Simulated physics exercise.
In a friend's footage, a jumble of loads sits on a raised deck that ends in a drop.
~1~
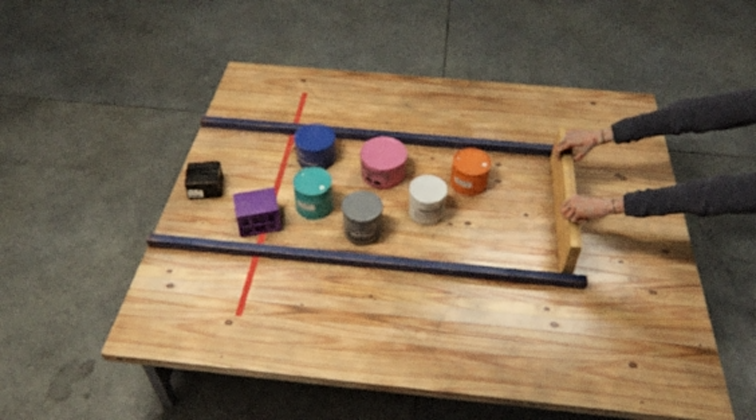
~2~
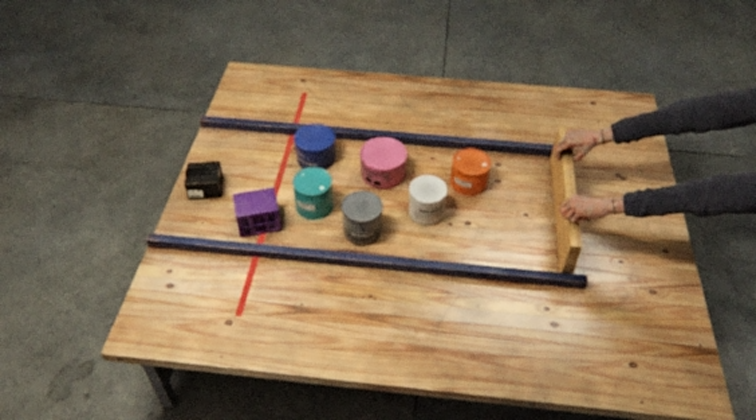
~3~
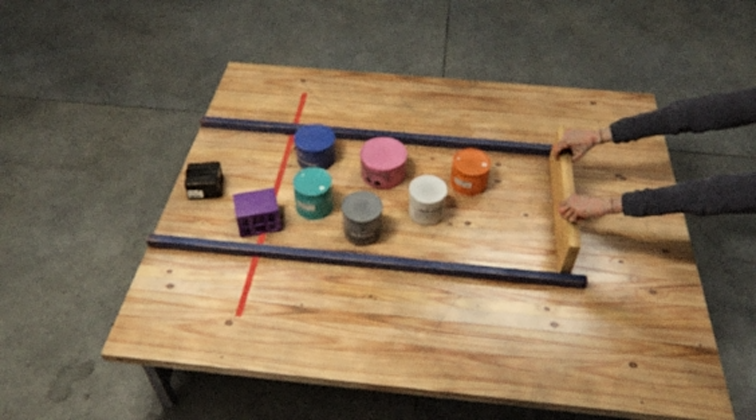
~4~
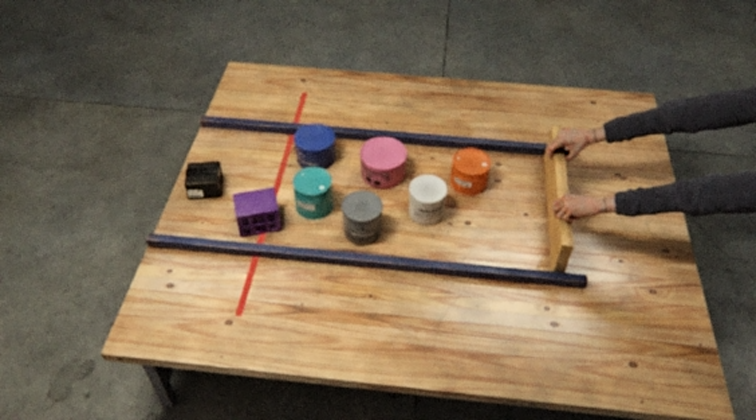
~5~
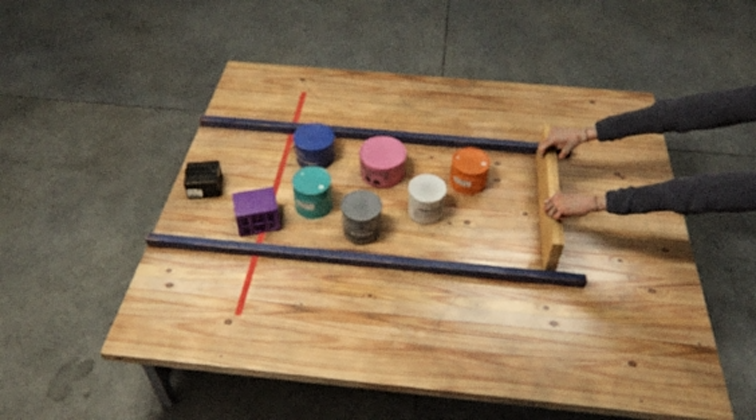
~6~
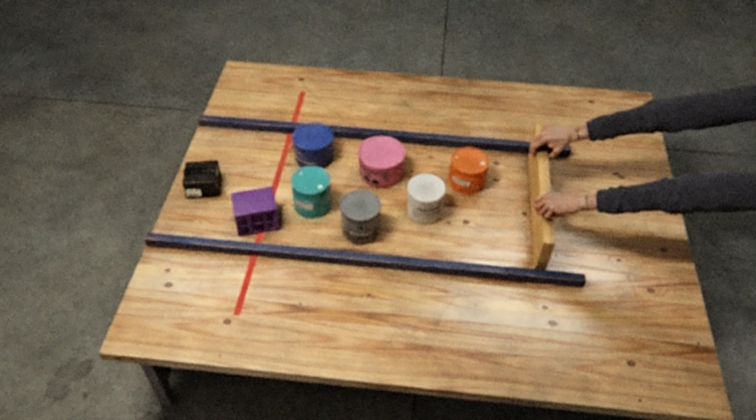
Two hands reaching in from the right grip an upright wooden plank on a pale wooden table, seen from above at an angle over a grey floor. Between two dark rails sit blue, teal, pink, grey, white and orange pails, with a purple crate by a red tape line and a black box farther left. The hands slide the plank slightly left, while the pails and boxes stay put.
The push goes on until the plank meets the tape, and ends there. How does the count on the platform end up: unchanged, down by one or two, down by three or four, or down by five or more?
It ends unchanged.
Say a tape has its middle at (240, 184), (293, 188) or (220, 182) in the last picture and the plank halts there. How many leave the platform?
Counts per try, in order: 2 / 0 / 5.
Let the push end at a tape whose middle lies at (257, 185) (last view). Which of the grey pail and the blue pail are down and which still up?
Here's how it goes: The grey pail stays where it is, and the blue pail goes down.
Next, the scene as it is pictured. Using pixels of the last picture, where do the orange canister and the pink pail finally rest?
The one named first is at (262, 154), the next at (223, 149).
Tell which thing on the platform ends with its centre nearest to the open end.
The blue pail is foremost.
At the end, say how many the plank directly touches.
The count is 3.
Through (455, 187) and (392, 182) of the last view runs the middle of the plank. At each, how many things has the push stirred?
At the first point the count is 1, at the second it's 4.
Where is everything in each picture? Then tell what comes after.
Black box (204, 180); purple crate (257, 212); blue pail (316, 148); plank (565, 198); tape (277, 188), in the first picture.
Purple crate (257, 213); grey pail (362, 219), in the second picture.
Blue pail (316, 148); white pail (427, 201), in the third picture.
Black box (204, 180); pink pail (383, 163), in the fourth picture.
Purple crate (257, 212); plank (549, 195), in the fifth picture.
Black box (202, 179); purple crate (256, 211); blue pail (314, 147); plank (540, 194); tape (275, 187), in the sixth picture.
Soon after, none off yet; black box at rest near (202, 179); purple crate at rest near (256, 211); blue pail at rest near (314, 147).
Then, none off yet; black box at rest near (202, 179); purple crate at rest near (256, 211); blue pail moved a little near (295, 143).
Further on, none off yet; black box at rest near (202, 179); purple crate moved a little near (237, 216); blue pail moved well along near (240, 133).
At rest, the number that fall off is zero.
